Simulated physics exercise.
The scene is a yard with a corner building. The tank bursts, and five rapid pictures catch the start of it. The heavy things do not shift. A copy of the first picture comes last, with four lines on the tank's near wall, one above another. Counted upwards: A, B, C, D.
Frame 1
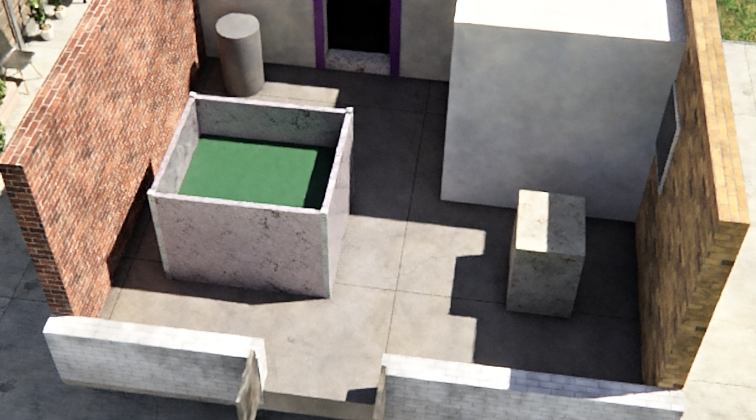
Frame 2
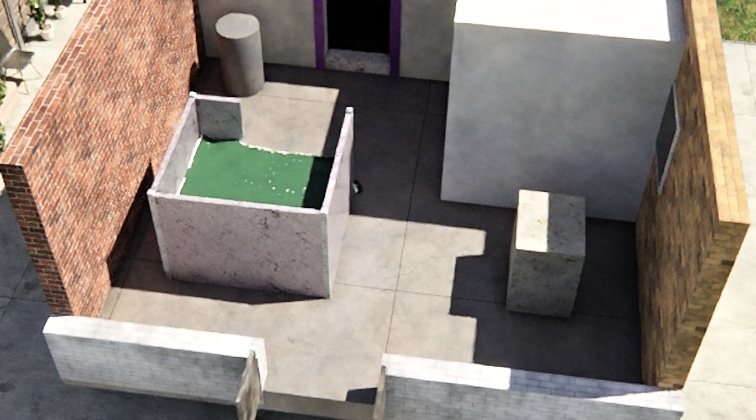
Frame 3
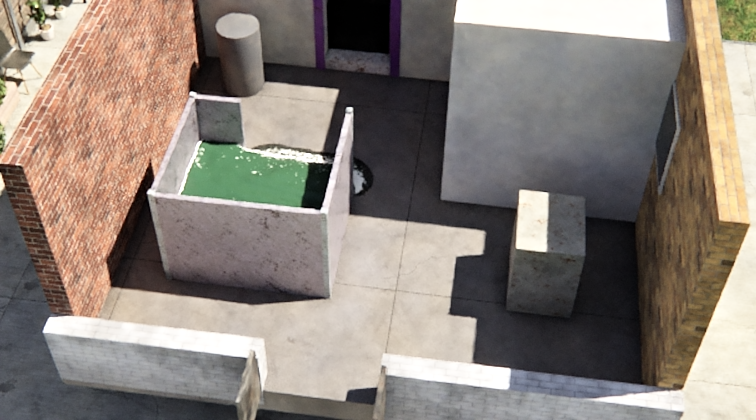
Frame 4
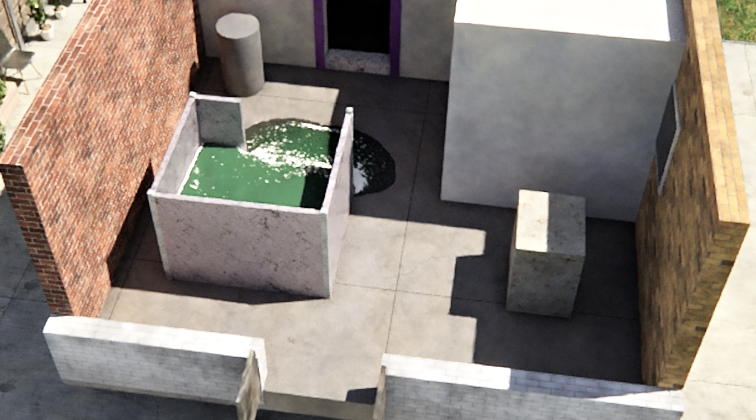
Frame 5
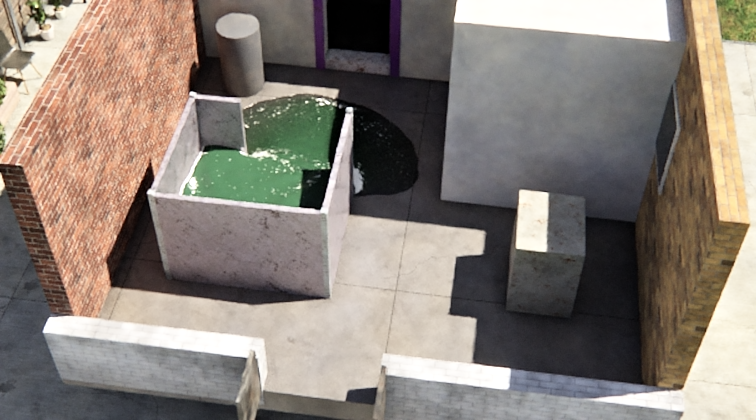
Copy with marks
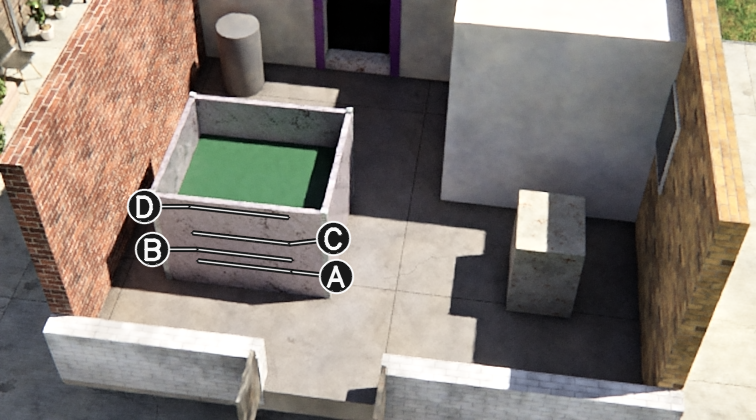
The video shows a walled yard with a marble-sided tank of green water; part of the tank's back wall disappears, and the water pours out behind it, spreading across the paving toward the right in a widening dark green pool.
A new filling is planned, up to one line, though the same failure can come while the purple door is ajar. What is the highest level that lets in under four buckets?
A.
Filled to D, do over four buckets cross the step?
Yes, that goes wrong.
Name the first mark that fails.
Mark B.
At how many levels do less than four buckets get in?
One of them.
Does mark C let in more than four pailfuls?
Yes, it does.
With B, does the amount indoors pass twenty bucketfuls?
No, it does not.
On the marked copy, A at (245, 266); B at (243, 254); C at (241, 238); D at (237, 212); from the bottom up A, B, C, D.
Choosing A, a splash gets over, under a bucket.
Choosing B, about 8 bucketfuls get in.
Choosing C, dozens of bucketfuls pour in.
Choosing D, dozens of bucketfuls pour in.
